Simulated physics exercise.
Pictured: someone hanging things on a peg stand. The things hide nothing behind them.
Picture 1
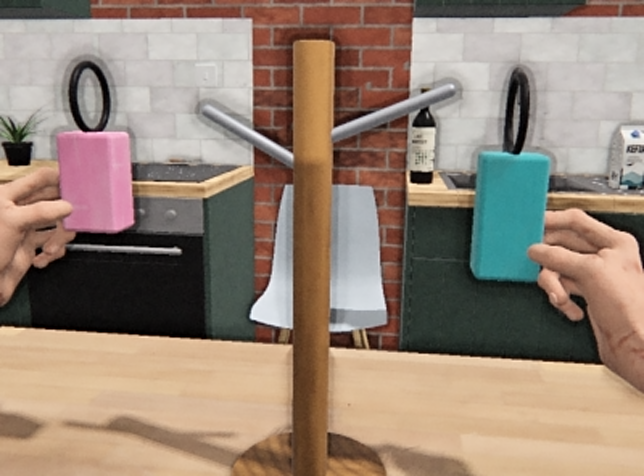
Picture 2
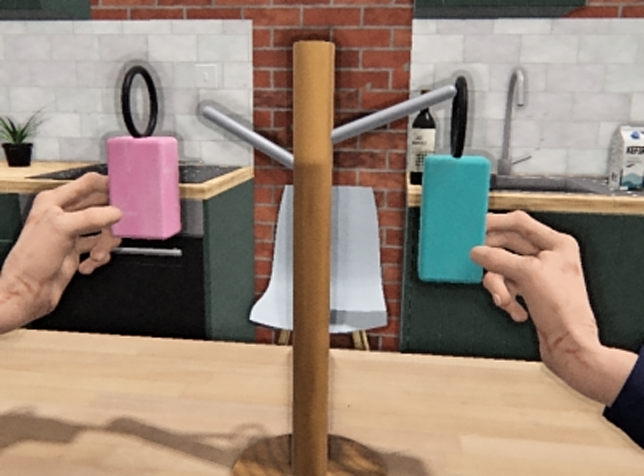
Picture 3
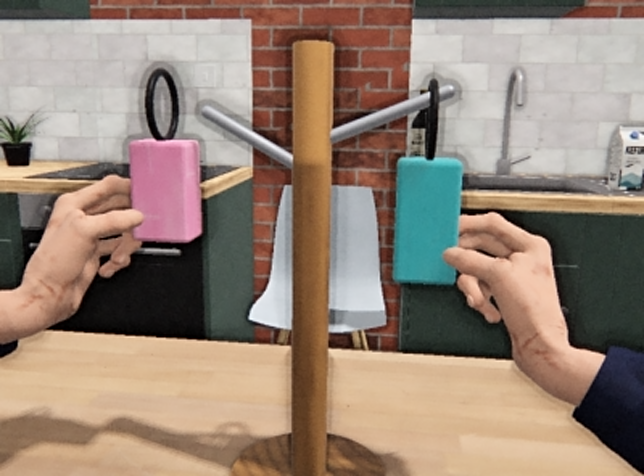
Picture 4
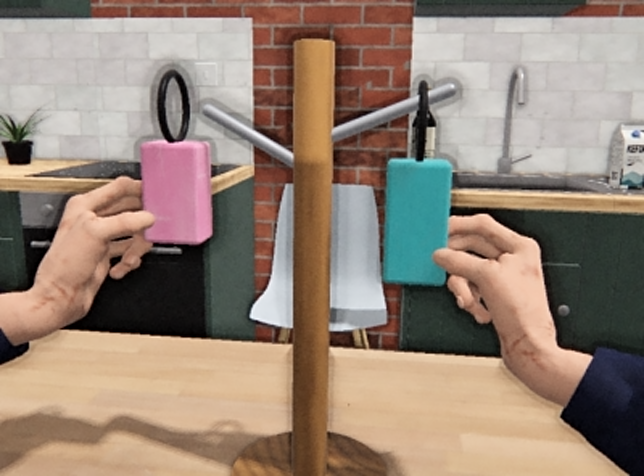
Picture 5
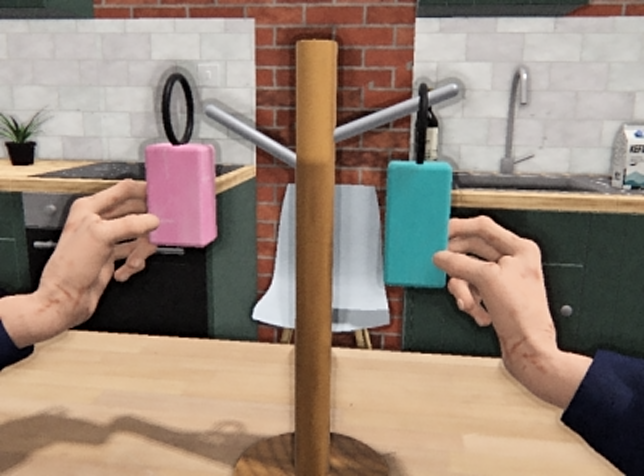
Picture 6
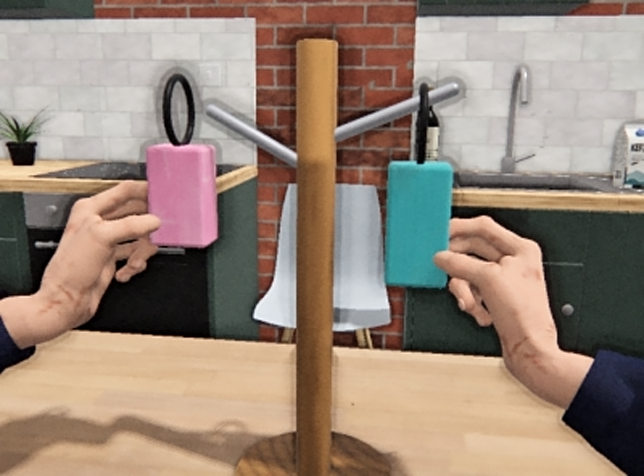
A pink pouch and a turquoise pouch, each with a black loop and held by a hand, move inward from the left and right toward a wooden peg stand in a kitchen. Their loops draw level with the stand's two grey pegs, and the hands then stay nearly still, still gripping both pouches.
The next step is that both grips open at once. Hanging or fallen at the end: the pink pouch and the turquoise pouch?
My prediction: Pink pouch: Down I reckon, turquoise pouch: Up I reckon.
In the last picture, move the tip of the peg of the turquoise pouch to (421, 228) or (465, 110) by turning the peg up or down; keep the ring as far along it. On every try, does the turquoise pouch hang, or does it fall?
First it goes down, and the next time it stays put.
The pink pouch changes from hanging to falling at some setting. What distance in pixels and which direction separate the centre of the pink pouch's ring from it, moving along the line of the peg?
Roughly 36 pixels, rightward.
Then, 0.18 s after the last picture, pink pouch falling near (186, 259); turquoise pouch at rest near (418, 188).
Then, 0.30 s after the last picture, pink pouch down below near (191, 389); turquoise pouch at rest near (417, 188).
At rest, the pink pouch slips down, near (192, 405); the turquoise pouch hangs there, near (411, 190).
